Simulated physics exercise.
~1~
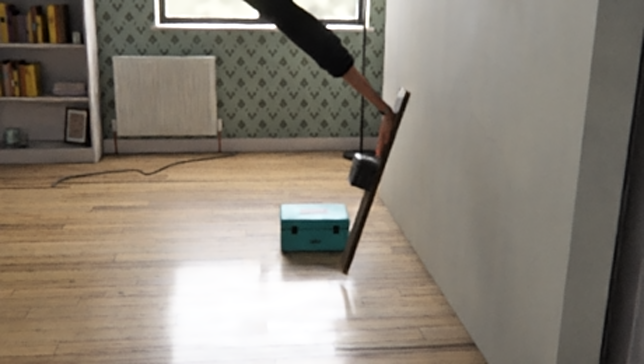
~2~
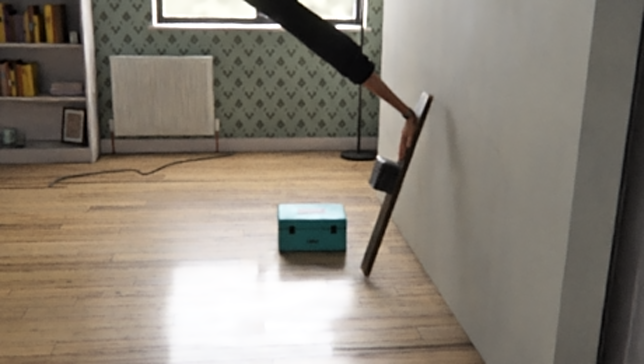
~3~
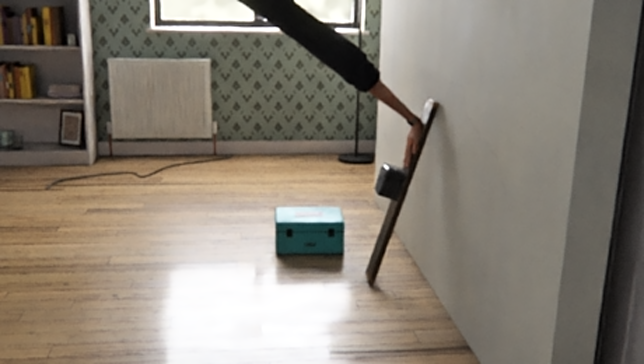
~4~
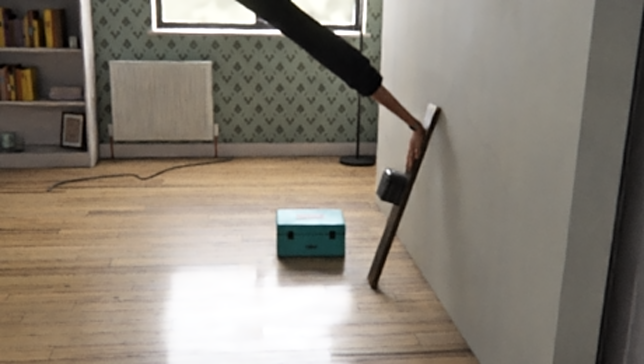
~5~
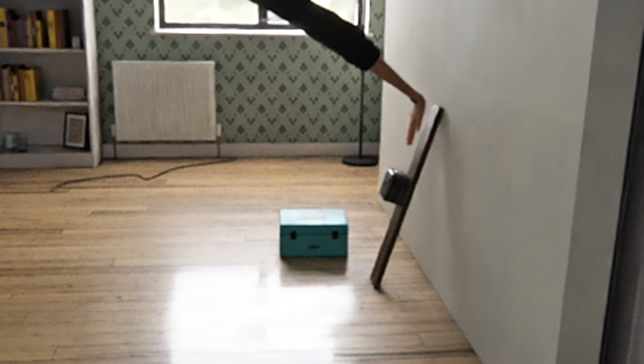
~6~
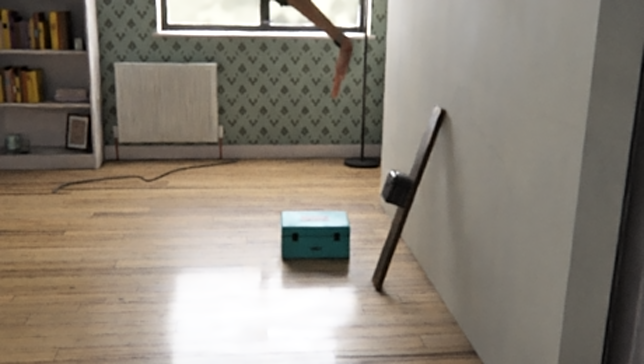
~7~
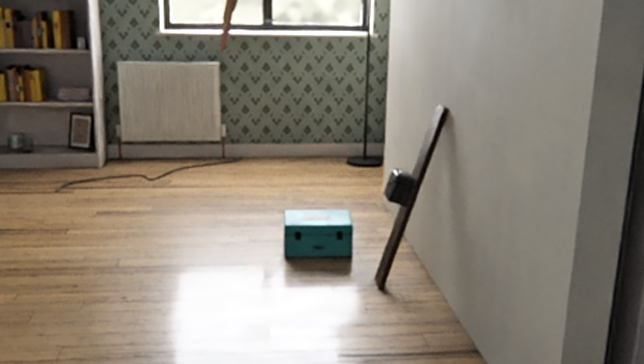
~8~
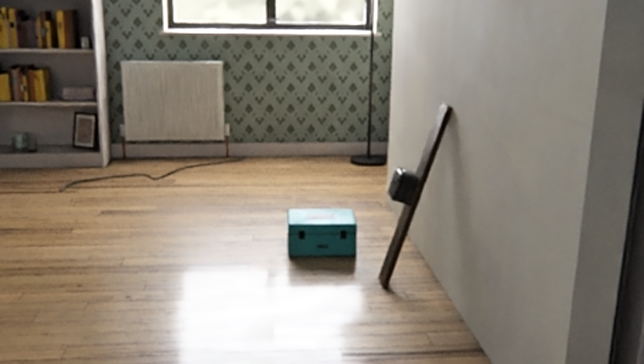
In a room with a wooden floor and patterned wallpaper, a hand tilted a long black plank rightward against a pale wall near a turquoise toolbox, then let go and drew away, and the plank stayed leaning there without slipping.
